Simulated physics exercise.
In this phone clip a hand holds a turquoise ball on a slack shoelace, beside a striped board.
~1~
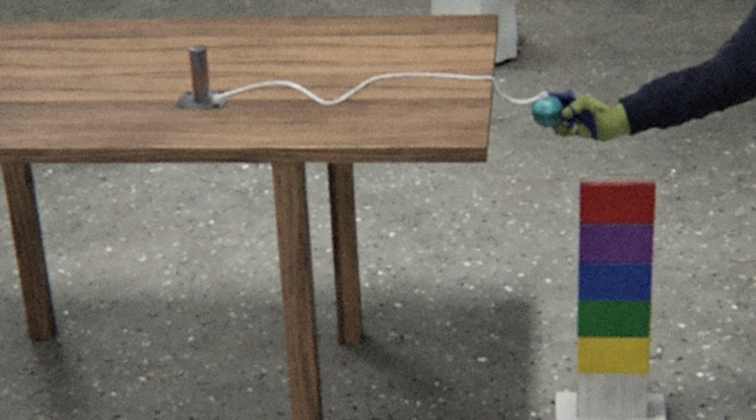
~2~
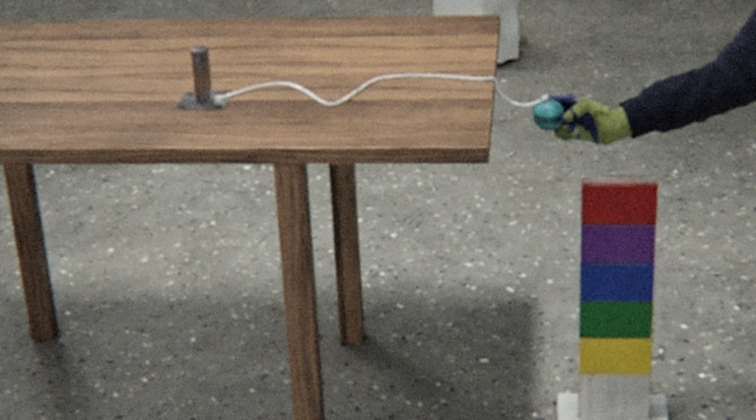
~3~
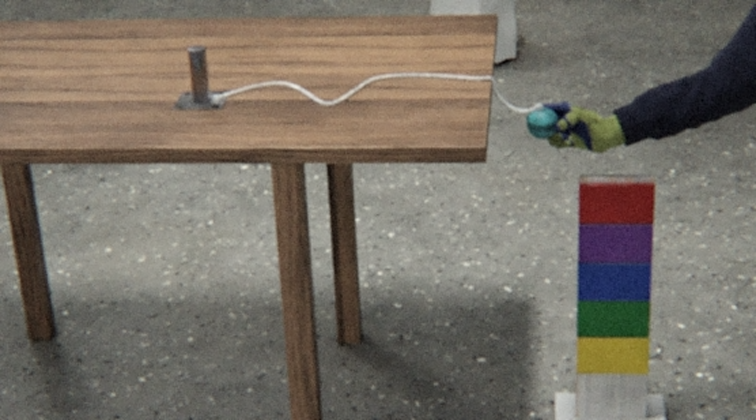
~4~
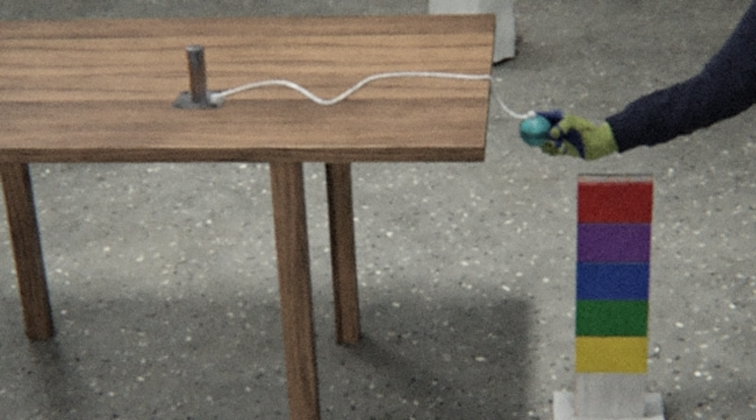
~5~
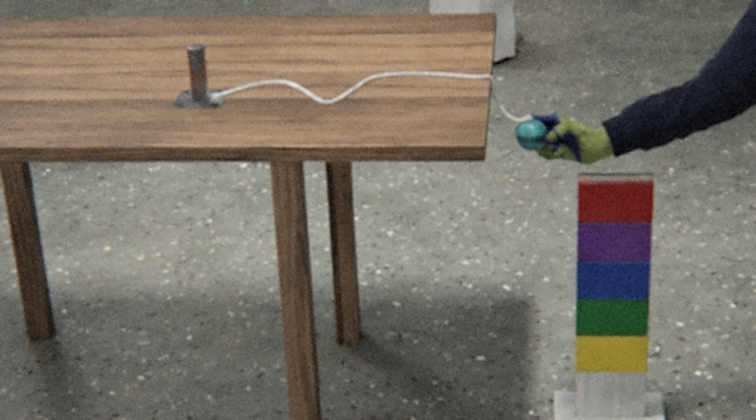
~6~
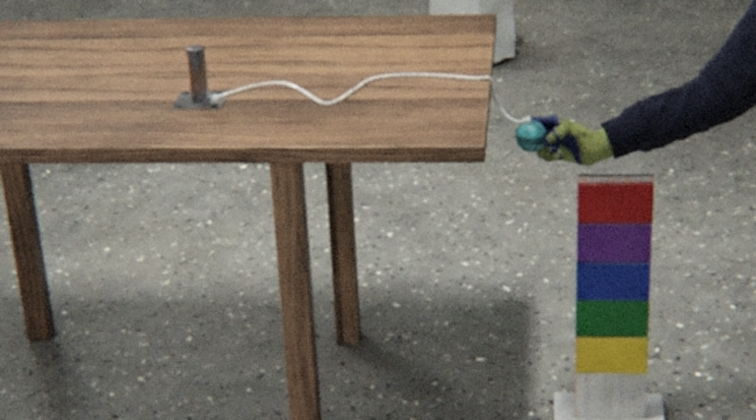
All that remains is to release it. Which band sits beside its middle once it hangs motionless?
The purple band.
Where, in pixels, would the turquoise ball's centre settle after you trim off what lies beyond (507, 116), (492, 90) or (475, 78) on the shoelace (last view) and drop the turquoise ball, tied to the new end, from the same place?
The three cuts give roughly (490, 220), (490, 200) and (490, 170) respectively.
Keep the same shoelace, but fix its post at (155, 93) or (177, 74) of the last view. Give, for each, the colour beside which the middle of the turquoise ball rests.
First try: Red; second try: Red.
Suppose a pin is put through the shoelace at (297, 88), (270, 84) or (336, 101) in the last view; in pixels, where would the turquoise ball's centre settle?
Taking them in turn, I'd expect around (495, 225), (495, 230) and finally (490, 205).
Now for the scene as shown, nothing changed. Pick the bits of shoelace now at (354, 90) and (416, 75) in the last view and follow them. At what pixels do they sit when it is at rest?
At (419, 88), then (491, 99).
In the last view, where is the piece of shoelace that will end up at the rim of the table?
About (409, 75).
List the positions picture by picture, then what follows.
Turquoise ball (548, 111); red (617, 204); purple (616, 244); blue (615, 282); green (614, 320); yellow (613, 356), in the first frame.
Turquoise ball (549, 115); shoelace through (249, 90) (307, 92) (351, 96) (406, 76) (478, 79), in the second frame.
Turquoise ball (542, 123), in the third frame.
Turquoise ball (535, 131); shoelace through (245, 88) (303, 91) (347, 95) (402, 75) (474, 78), in the fourth frame.
Turquoise ball (532, 135), in the fifth frame.
Turquoise ball (531, 136); shoelace through (245, 89) (303, 92) (348, 95) (402, 75) (475, 78), in the sixth frame.
Soon after, ball near (484, 244); level with purple.
Then, ball near (504, 243); level with purple.
At rest, ball near (495, 245); level with purple. Its centre hangs level with the purple band.
